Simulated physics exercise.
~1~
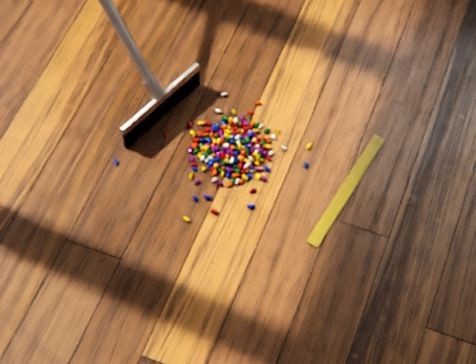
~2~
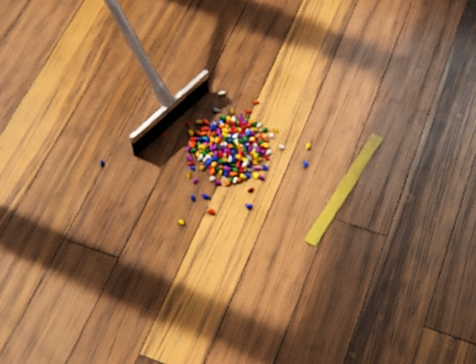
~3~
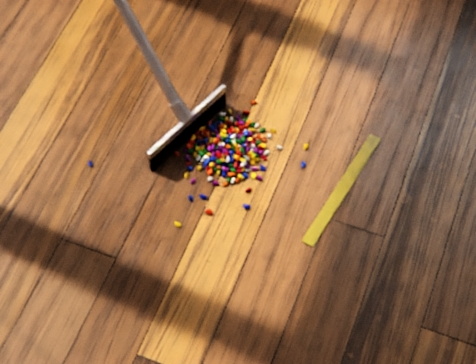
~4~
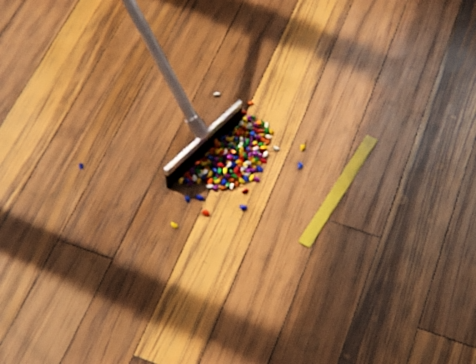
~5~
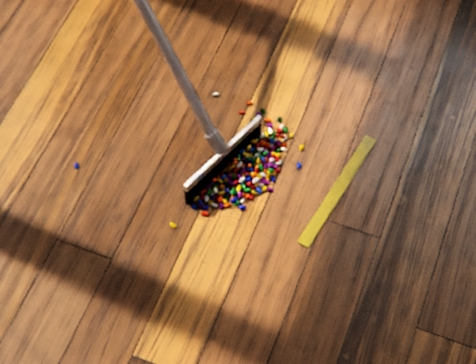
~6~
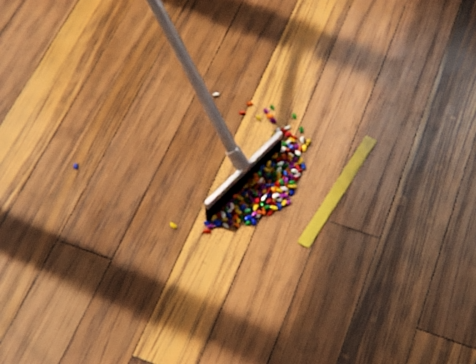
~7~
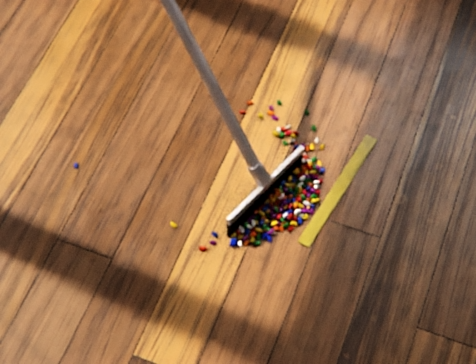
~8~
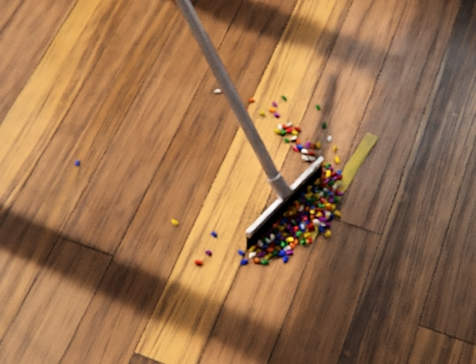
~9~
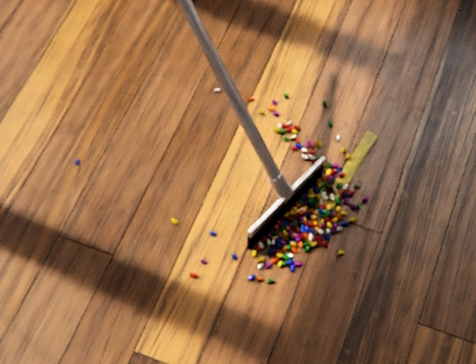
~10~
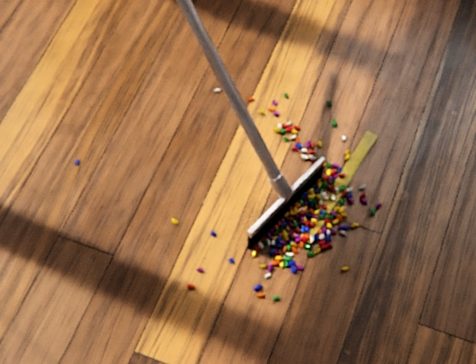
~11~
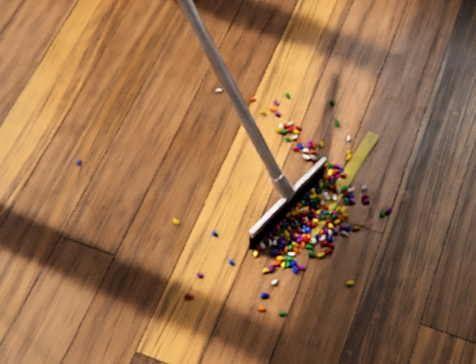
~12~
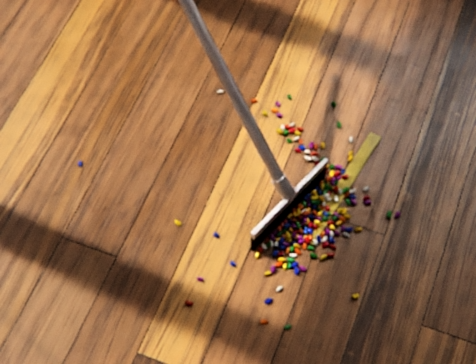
At first, a squeegee with a pale handle stands beside a round pile of colorful jelly beans on a sunlit wooden floor, with a yellow-green strip lying to the right. The blade moves right and downward, meets the pile and pushes it toward the strip. As it travels, the beans bunch along the blade while some slip past its ends and stay behind. The blade then stops just short of the strip, and beans spill forward, some reaching the strip's lower part. In the end, the squeegee rests there with most beans scattered around the blade and below the strip.
